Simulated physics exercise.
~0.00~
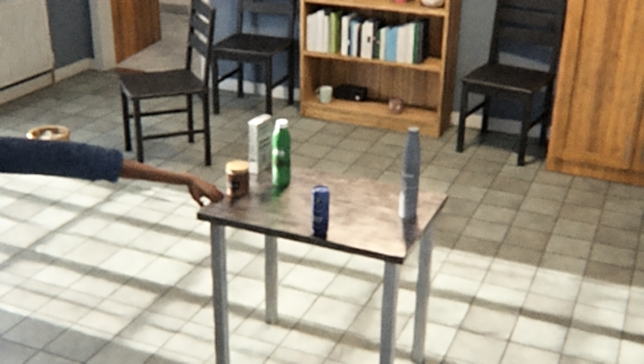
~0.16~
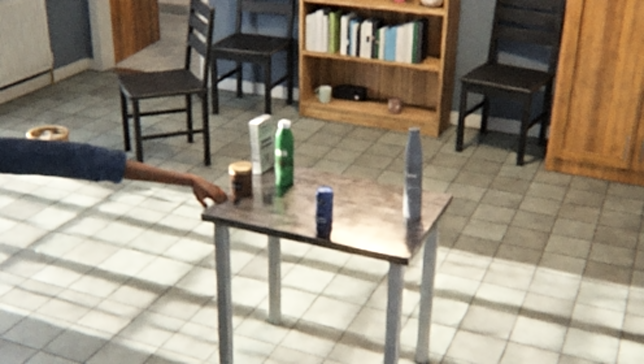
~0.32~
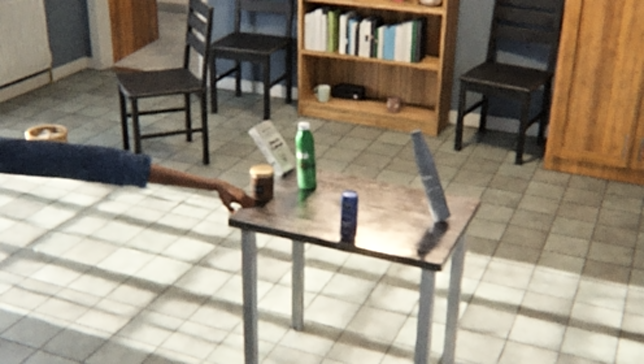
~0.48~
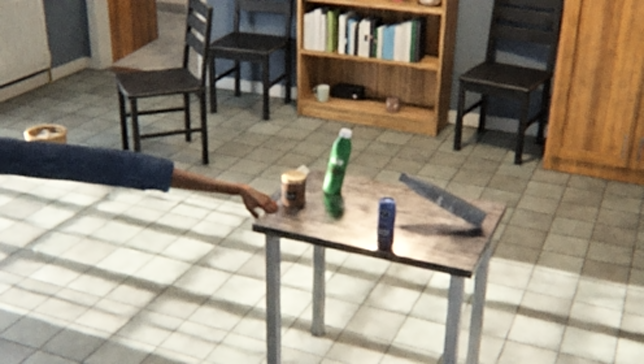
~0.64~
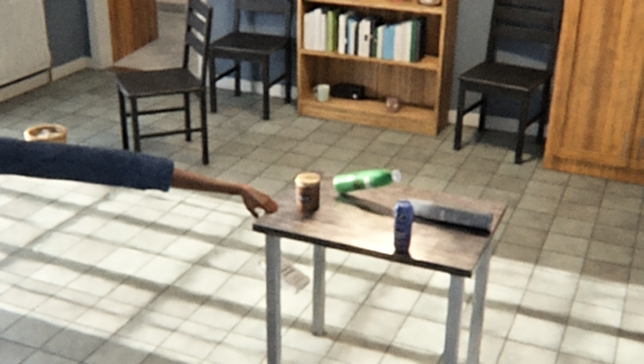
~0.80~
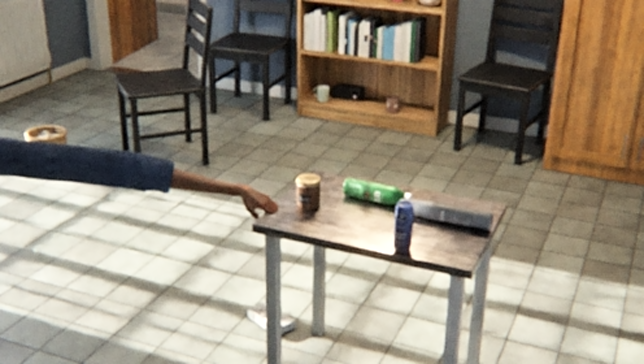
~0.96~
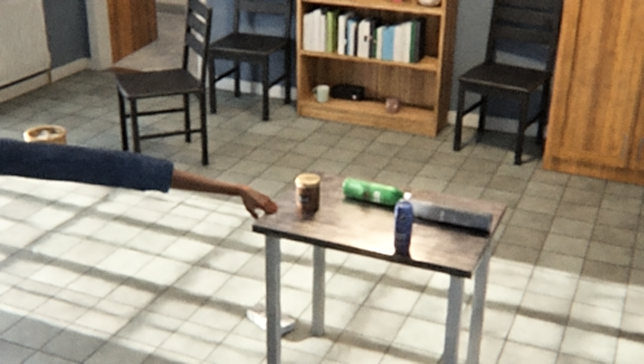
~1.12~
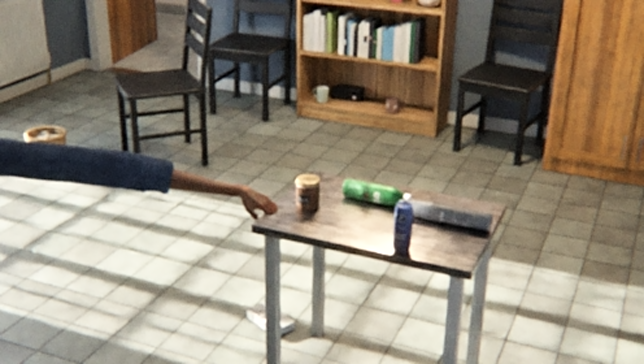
To begin with, a hand in a dark sleeve grips the left edge of a small table holding a white packet, a green bottle, a tall grey bottle, a blue can and a brown jar, all upright. The hand pushes the table to the right, and the packet and grey bottle begin to lean. As the table stops, the packet tumbles off the back while the grey bottle topples and the green bottle tips. The green bottle then falls onto its side as the packet drops to the floor. Finally, both bottles lie on the tabletop, while the can and jar still stand.
